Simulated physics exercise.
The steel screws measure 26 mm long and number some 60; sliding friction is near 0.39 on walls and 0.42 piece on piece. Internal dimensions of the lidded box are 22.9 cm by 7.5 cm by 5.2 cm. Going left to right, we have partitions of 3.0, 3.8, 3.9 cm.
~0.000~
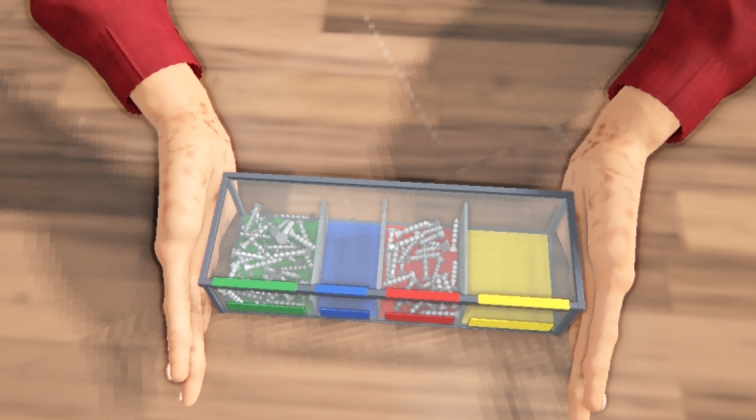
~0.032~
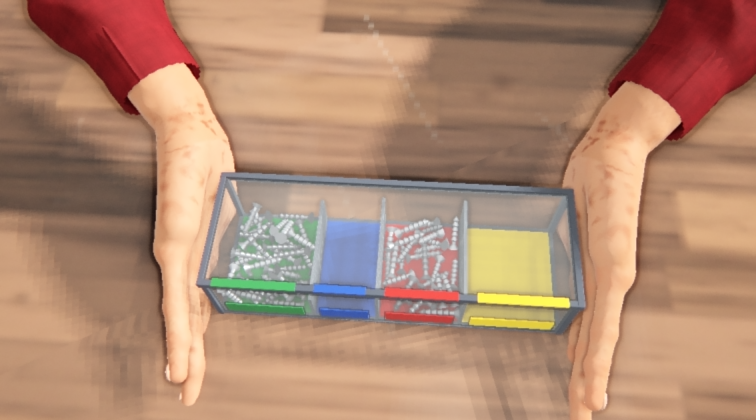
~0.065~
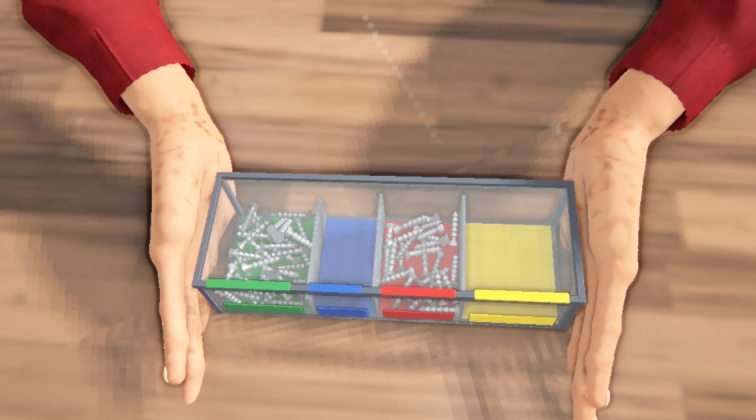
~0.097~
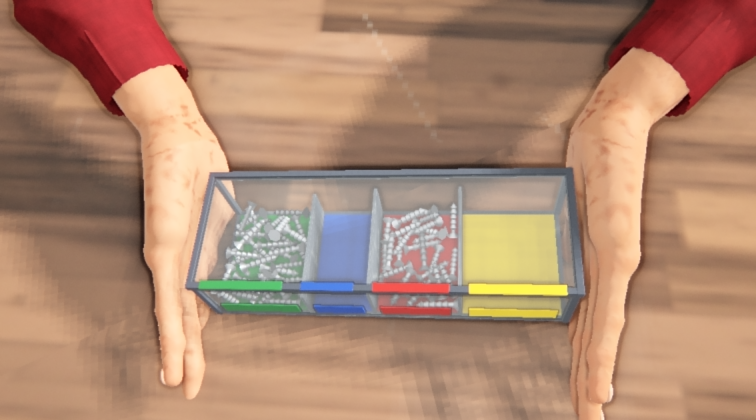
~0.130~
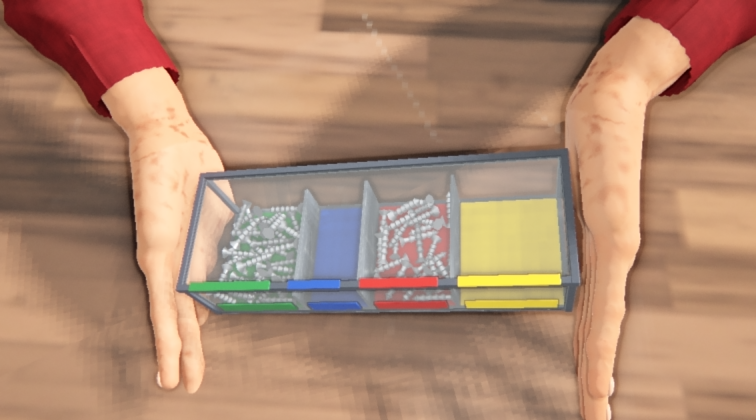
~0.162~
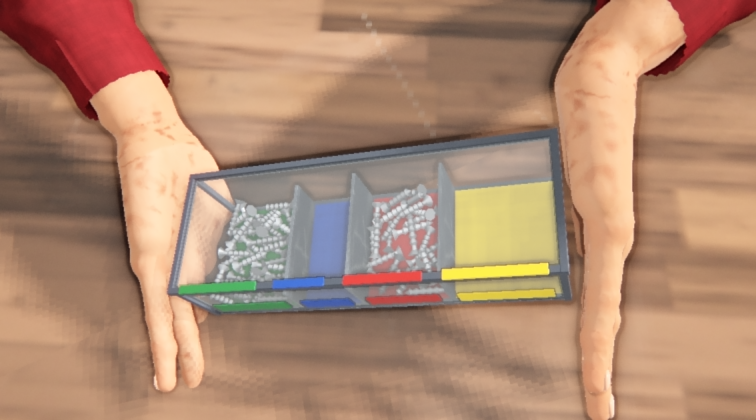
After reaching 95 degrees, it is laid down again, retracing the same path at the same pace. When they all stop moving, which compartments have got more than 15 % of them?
Outcome: Red: It'll probably finish past fifteen percent of the pieces, blue: It'll probably finish at or short of fifteen percent of the pieces, green: It'll probably finish past fifteen percent of the pieces, yellow: It'll probably finish at or short of fifteen percent of the pieces.
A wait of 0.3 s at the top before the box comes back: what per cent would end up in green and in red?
In per cent: Green 80, red 20.
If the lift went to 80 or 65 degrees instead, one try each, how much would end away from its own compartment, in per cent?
About 15 and 0 per cent.
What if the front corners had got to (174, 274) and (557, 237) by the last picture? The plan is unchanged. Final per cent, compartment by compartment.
Per cent at the end: Red 20; blue 10; green 65; yellow 0.
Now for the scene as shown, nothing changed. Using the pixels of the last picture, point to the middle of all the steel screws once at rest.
I'd put it at about (265, 275).
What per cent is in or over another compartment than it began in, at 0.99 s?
Roughly 20 percent of it.
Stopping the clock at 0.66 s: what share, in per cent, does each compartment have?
The split is red at 35, blue at 10, green at 55 and yellow at 0 per cent.
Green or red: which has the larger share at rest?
More settles in the green compartment.
After 0.66 s, tilt 95 degrees; red 35 %, blue 10 %, green 55 %.
Then, at 0.99 s, tilt 41 degrees; red 20 %, blue 5 %, green 70 %.
Then, at 1.42 s, tilt 0 degrees; red 20 %, blue 5 %, green 70 %.
By 1.9 s all is still; red 20 %, blue 5 %, green 70 %, yellow 0 %.
